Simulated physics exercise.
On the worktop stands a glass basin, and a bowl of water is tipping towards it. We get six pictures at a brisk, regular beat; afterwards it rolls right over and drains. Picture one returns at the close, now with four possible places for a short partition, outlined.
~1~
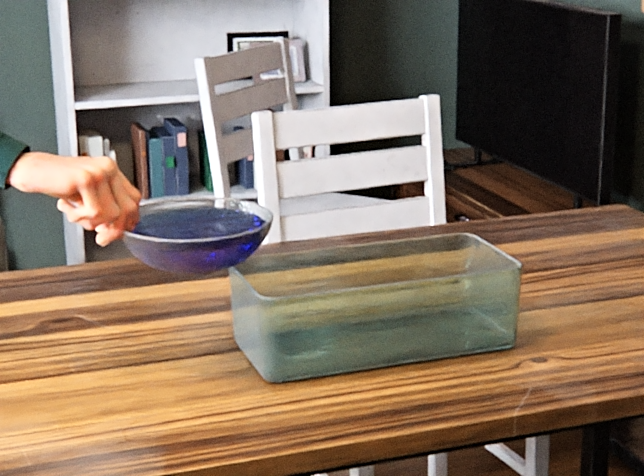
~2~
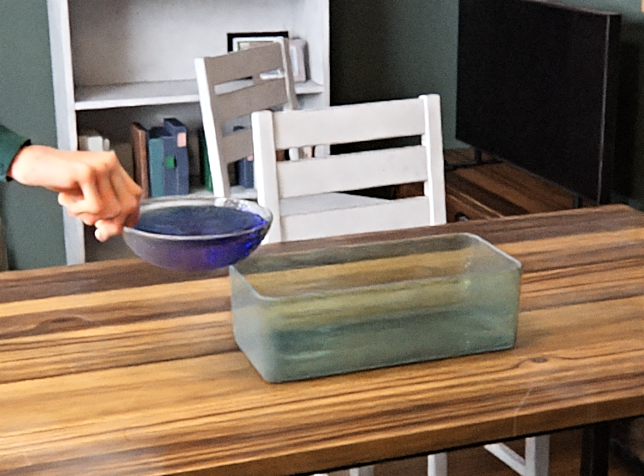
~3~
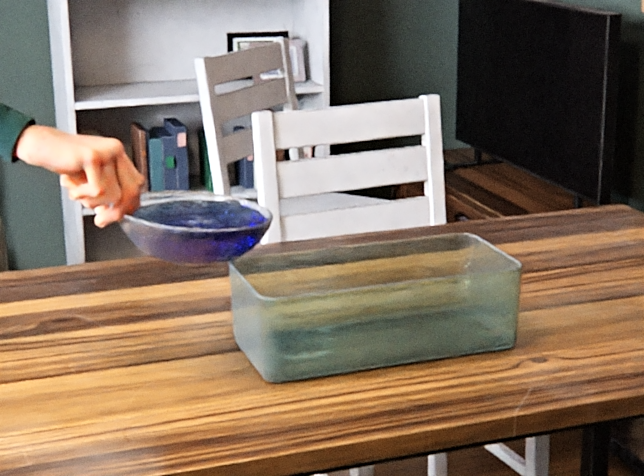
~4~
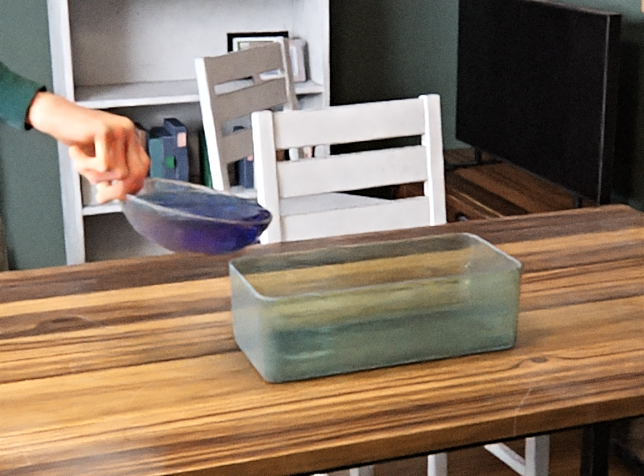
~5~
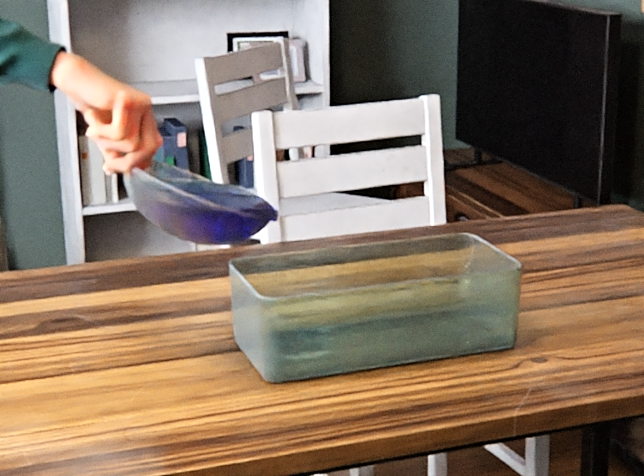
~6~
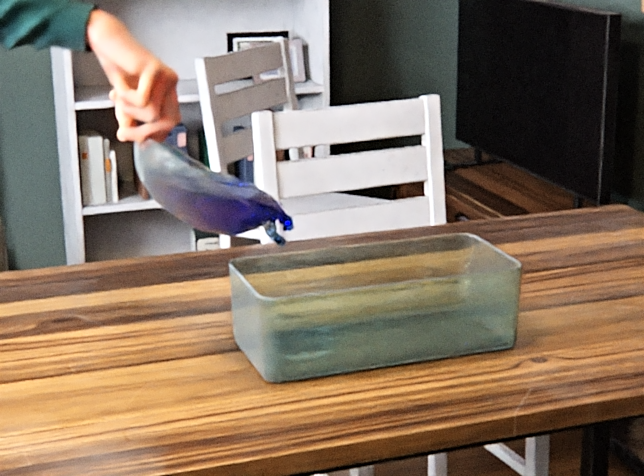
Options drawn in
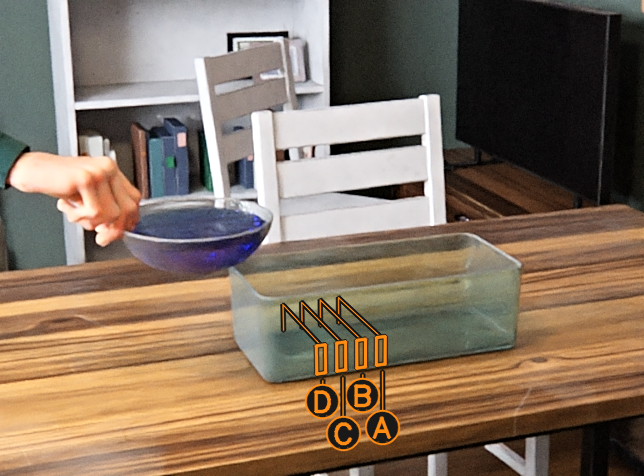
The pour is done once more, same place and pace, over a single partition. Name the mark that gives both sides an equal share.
A works best here.
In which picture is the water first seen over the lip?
Picture 4.
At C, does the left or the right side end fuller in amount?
More ends on the right.
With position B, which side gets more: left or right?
More ends on the right.
On the marked copy, A at (382, 371); B at (362, 374); C at (342, 377); D at (322, 380).
If A is chosen, about 47 % ends left of the wall and 50 % right of it; 3 % is lost outside.
If B is chosen, about 22 % ends left of the wall and 75 % right of it; 3 % is lost outside.
If C is chosen, about 18 % ends left of the wall and 81 % right of it.
If D is chosen, about 17 % ends left of the wall and 82 % right of it.
